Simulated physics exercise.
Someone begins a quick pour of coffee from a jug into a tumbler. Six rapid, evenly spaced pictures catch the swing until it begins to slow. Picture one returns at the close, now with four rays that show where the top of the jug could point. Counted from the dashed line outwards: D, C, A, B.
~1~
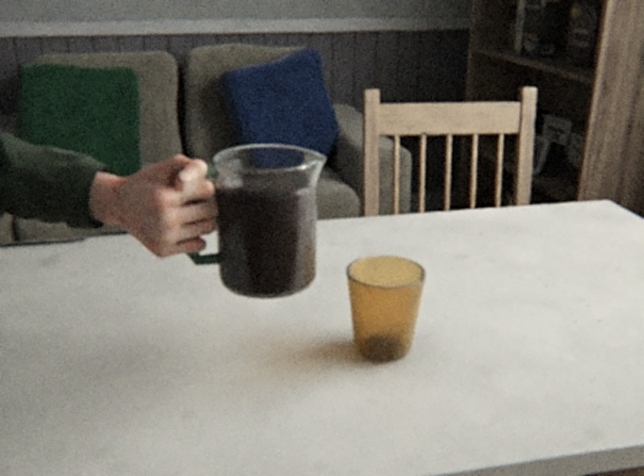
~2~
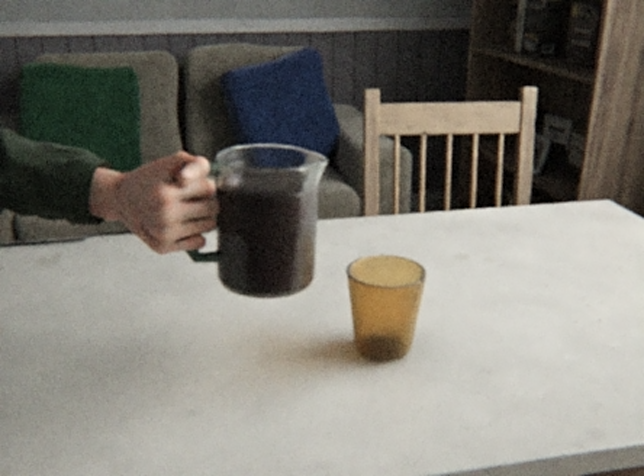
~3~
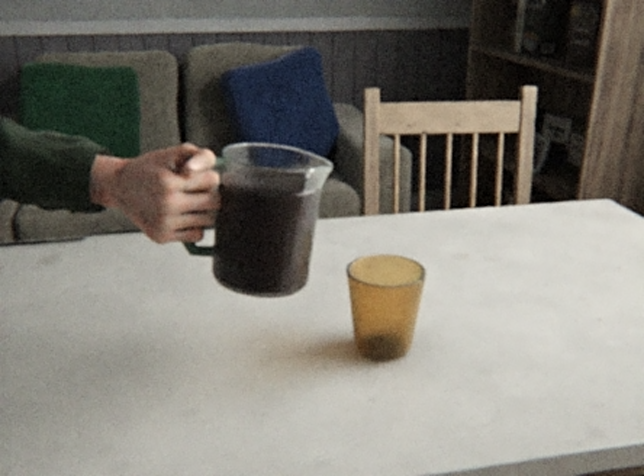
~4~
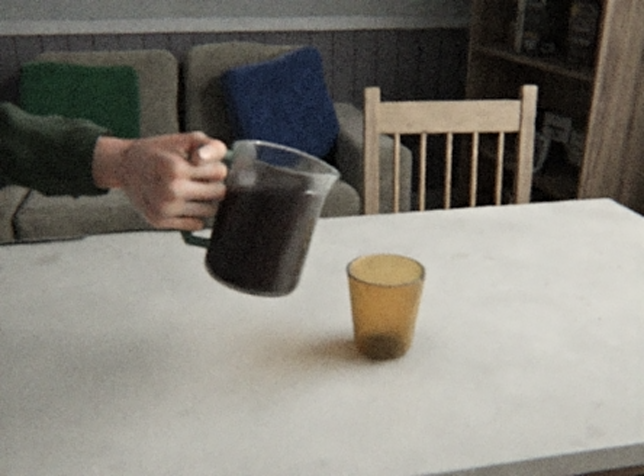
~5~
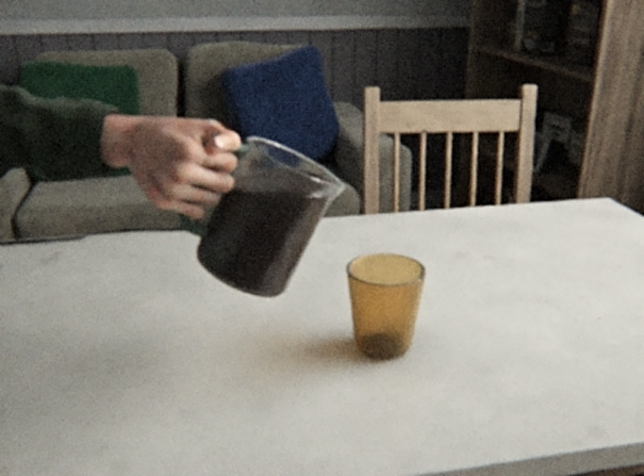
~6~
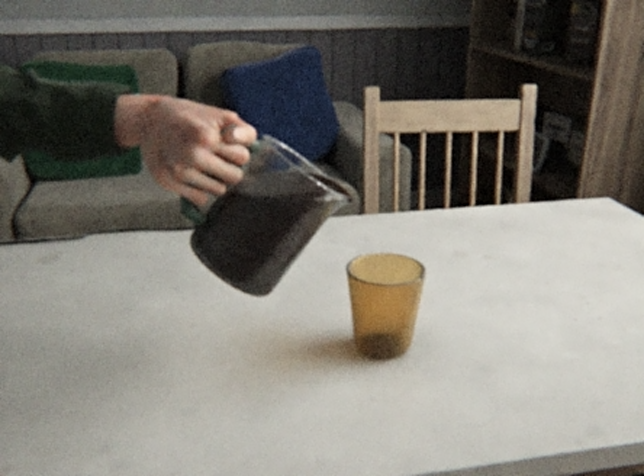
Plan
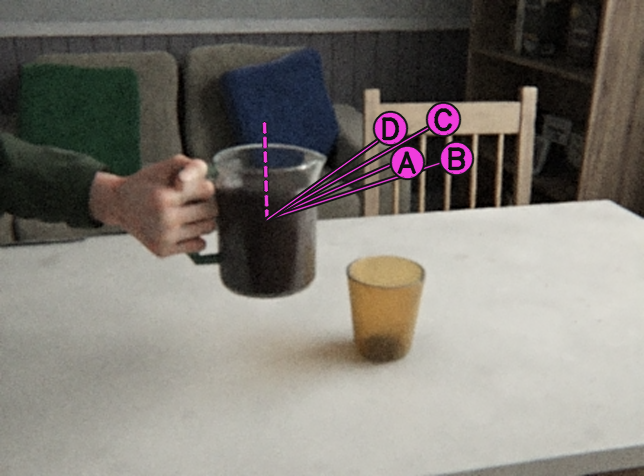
A hand in a dark green sleeve holds a glass jug of dark coffee upright over a pale table, to the left of an amber tumbler. The hand rises and tilts the jug steadily to the right, its base swinging left, until coffee reaches the spout and just crosses the lip.
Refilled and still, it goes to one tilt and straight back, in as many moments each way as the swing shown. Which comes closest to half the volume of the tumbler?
D works best here.
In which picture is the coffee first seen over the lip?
In picture 6.
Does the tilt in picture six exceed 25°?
Yes.
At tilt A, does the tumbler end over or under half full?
Over half.
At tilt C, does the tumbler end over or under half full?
Over half.
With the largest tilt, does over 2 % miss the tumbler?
Yes, it does.
On the marked copy, A at (389, 165); B at (440, 163); C at (428, 127); D at (377, 140).
If A is chosen, the tumbler ends with about 75 % of what it can hold; 6 % of the coffee is spilt.
If B is chosen, the tumbler ends with about 81 % of what it can hold; 13 % of the coffee is spilt.
If C is chosen, the tumbler ends with about 64 % of what it can hold.
If D is chosen, the tumbler ends with about 49 % of what it can hold.
